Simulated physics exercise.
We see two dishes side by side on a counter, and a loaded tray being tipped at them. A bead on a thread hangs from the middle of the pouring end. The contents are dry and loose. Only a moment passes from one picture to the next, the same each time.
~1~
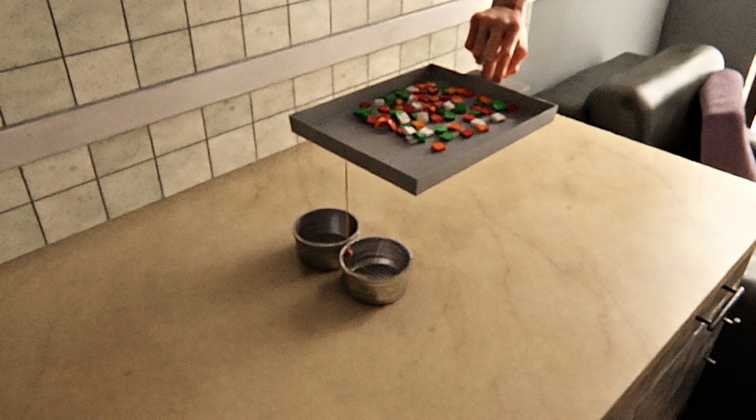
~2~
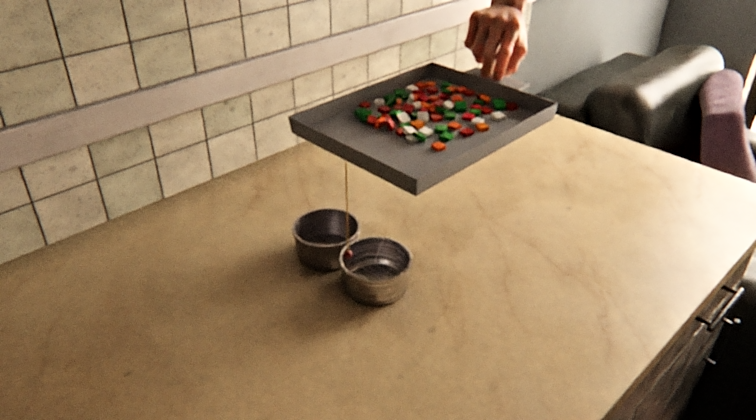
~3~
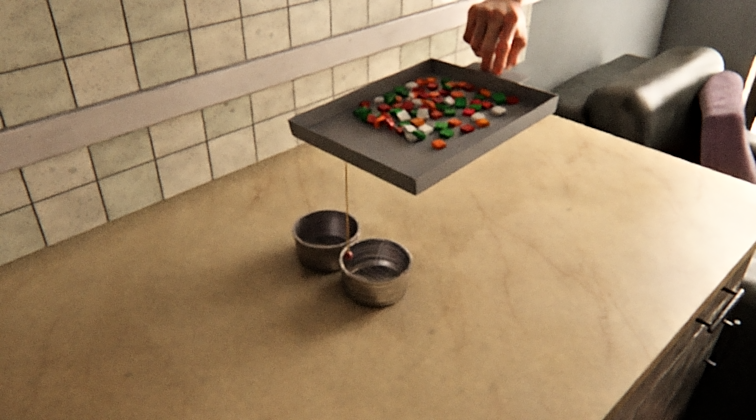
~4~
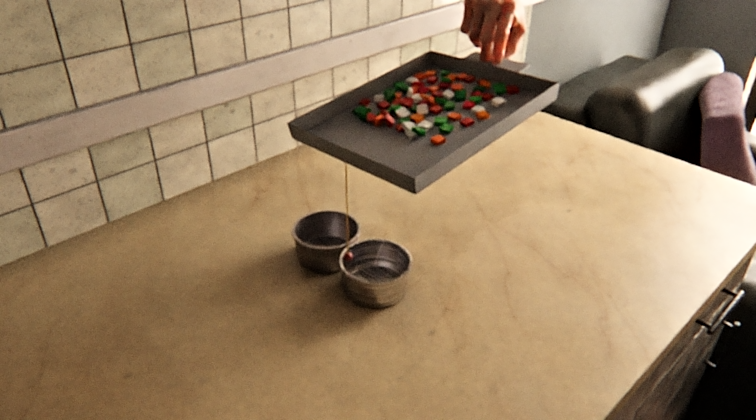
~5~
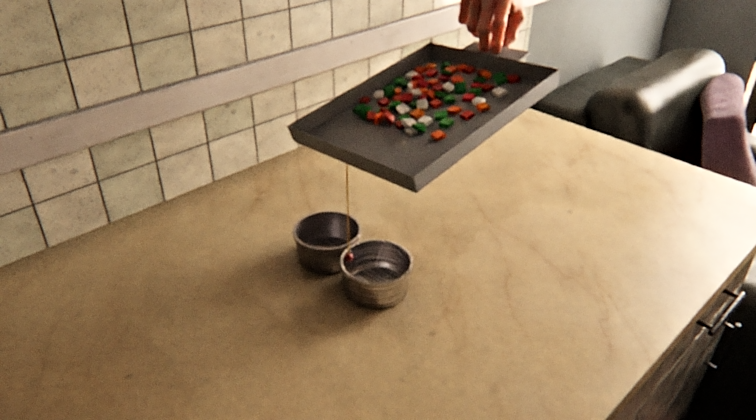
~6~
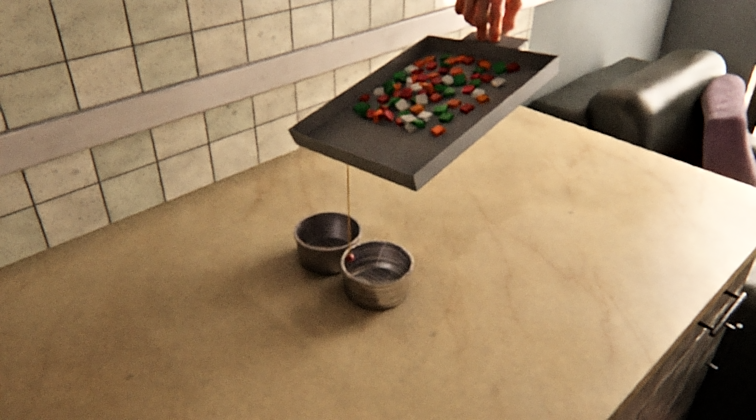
Gray tray of red, green and white mosaic tiles tilting gradually in a hand above two small metal dishes on a counter.
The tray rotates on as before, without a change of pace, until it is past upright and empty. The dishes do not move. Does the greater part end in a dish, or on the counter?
Caught overall: Only the smaller part.
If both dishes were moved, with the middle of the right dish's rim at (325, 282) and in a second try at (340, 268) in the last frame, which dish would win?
First the dish on the left, then the left one.
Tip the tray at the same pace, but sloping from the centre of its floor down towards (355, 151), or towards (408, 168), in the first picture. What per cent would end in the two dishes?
In turn 0 and 0 in a hundred.
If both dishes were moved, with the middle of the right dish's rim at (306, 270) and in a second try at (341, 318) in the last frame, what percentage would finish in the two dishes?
In turn 50 and 10 in a hundred.
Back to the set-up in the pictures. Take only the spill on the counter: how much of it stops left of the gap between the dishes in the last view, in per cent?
About 100 per cent.
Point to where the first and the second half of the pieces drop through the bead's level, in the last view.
At about (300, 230), then at (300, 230).
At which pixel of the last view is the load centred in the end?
At about (287, 271).
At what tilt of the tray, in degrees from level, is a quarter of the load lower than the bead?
Near 90 degrees.
Shortly afterwards, tray tipped steeply; all but a few on the tray; only a few in the air.
Next, tray tipped right over; near two thirds on the tray; only a few in the left dish; near a quarter outside both; only a few in the air.
Some moments later, tray tipped past a quarter turn; near a third in the left dish; near two thirds outside both.
In the end, tray tipped past a quarter turn; none at all in the right dish; near a third in the left dish; near two thirds outside both.
